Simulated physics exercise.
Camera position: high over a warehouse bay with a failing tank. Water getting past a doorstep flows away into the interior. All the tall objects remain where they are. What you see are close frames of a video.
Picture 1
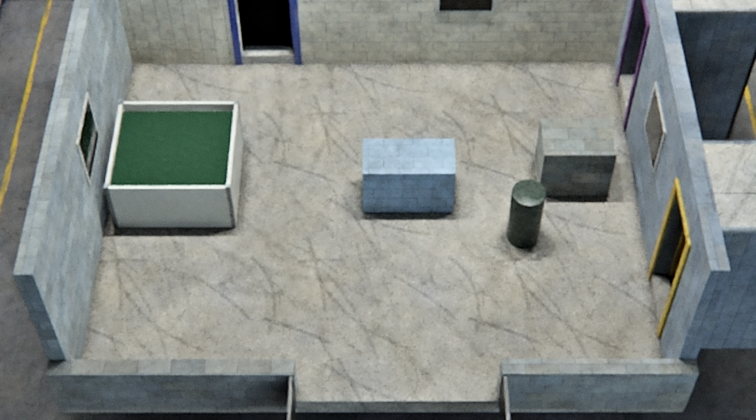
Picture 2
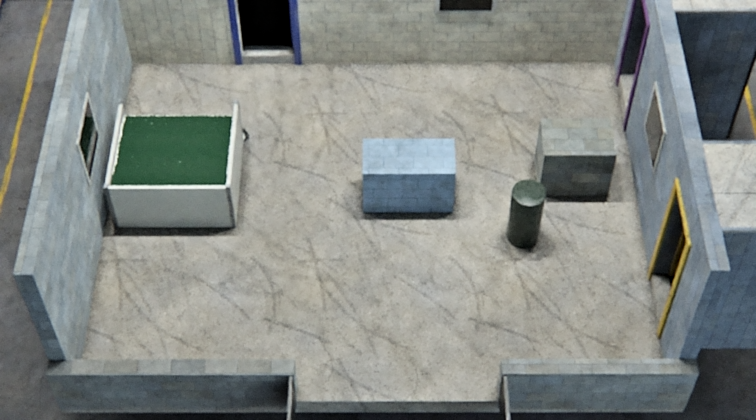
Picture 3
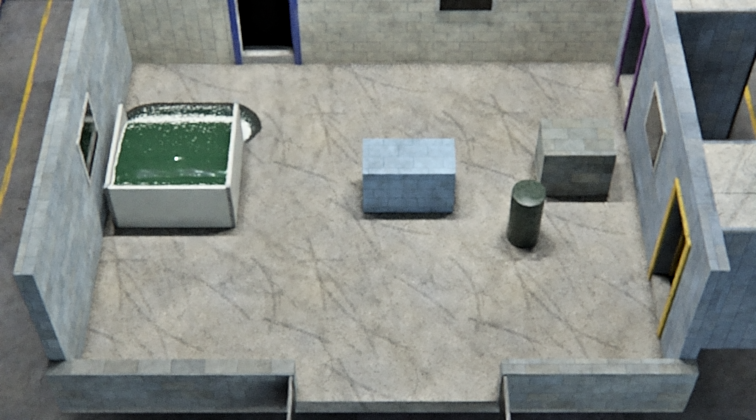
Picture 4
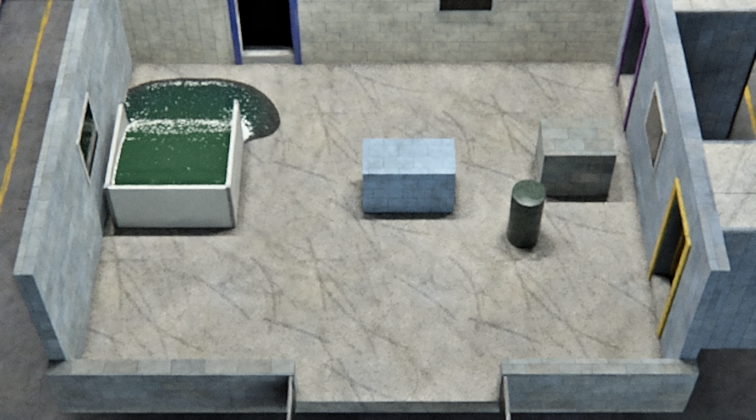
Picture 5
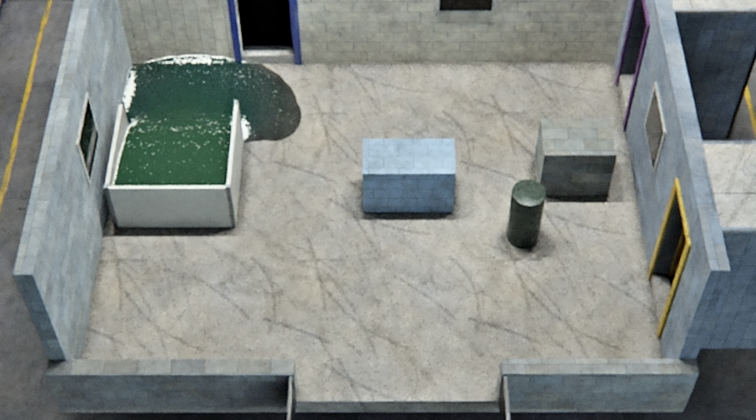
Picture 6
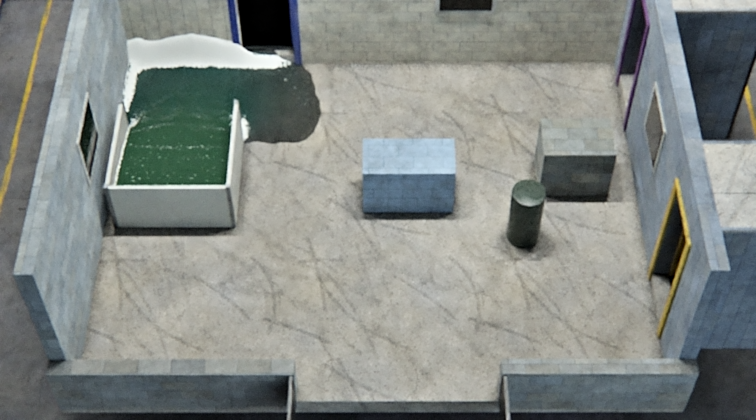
Dark green water lies still in a white-walled tank at the left of a grey warehouse bay, seen from high above by a camera that stays fixed. A pale blue block sits near the centre, with a dark green cylinder and a grey block to its right. The water pours out through the tank's far side, foaming white, and spreads towards the back wall and rightward across the floor.
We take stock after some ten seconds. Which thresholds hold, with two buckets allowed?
My prediction: The yellow door will let through no more than two buckets; the purple door will let through no more than two buckets; the blue door will let through over two buckets.
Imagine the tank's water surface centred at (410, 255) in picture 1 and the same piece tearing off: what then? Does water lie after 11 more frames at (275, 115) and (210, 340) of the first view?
Soaked, bone-dry.
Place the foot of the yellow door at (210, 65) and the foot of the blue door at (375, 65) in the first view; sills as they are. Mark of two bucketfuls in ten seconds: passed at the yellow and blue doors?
So the yellow door ends up above and the blue door ends up below.
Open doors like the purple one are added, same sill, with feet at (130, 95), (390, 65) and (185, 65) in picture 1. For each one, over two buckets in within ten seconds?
Door one breaks the limit, door two stays inside the limit, door three breaks the limit.
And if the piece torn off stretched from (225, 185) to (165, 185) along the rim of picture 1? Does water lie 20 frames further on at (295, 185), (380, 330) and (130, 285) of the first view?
Going through them one by one, I'd say high and dry, then waterlogged, then waterlogged.
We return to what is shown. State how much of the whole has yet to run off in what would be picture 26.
It comes to roughly 96 per cent.
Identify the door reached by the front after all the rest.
It is the yellow one.
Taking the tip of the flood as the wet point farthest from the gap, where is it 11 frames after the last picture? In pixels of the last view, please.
Close to (520, 65).
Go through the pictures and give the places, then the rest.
The first picture shows still water in the water tank at (174, 147).
In the second picture, the front is at a hidden place, out from the gap on the water tank's far side.
In the third picture, the front is at a hidden place, out from the gap on the water tank's far side.
In the fourth picture, the front is at (128, 93), out from the gap on the water tank's far side.
In the fifth picture, the front is at (137, 65), out from the gap on the water tank's far side.
In the sixth picture, water pours out on the water tank's far side and has run to (297, 65).
A moment on, water covers 15 % of the floor; the yellow door not reached, the purple door not reached, the blue door over two buckets in.
Next, water covers 20 % of the floor; the yellow door not reached, the purple door not reached, the blue door over two buckets in.
Then, water covers 45 % of the floor; the yellow door not reached, the purple door wet at the sill, nothing in, the blue door far over two buckets in.
Later, water covers 60 % of the floor; the yellow door wet at the sill, nothing in, the purple door wet at the sill, nothing in, the blue door far over two buckets in.
In the end, water covers 85 % of the floor; the yellow door wet at the sill, nothing in, the purple door wet at the sill, nothing in, the blue door far over two buckets in.
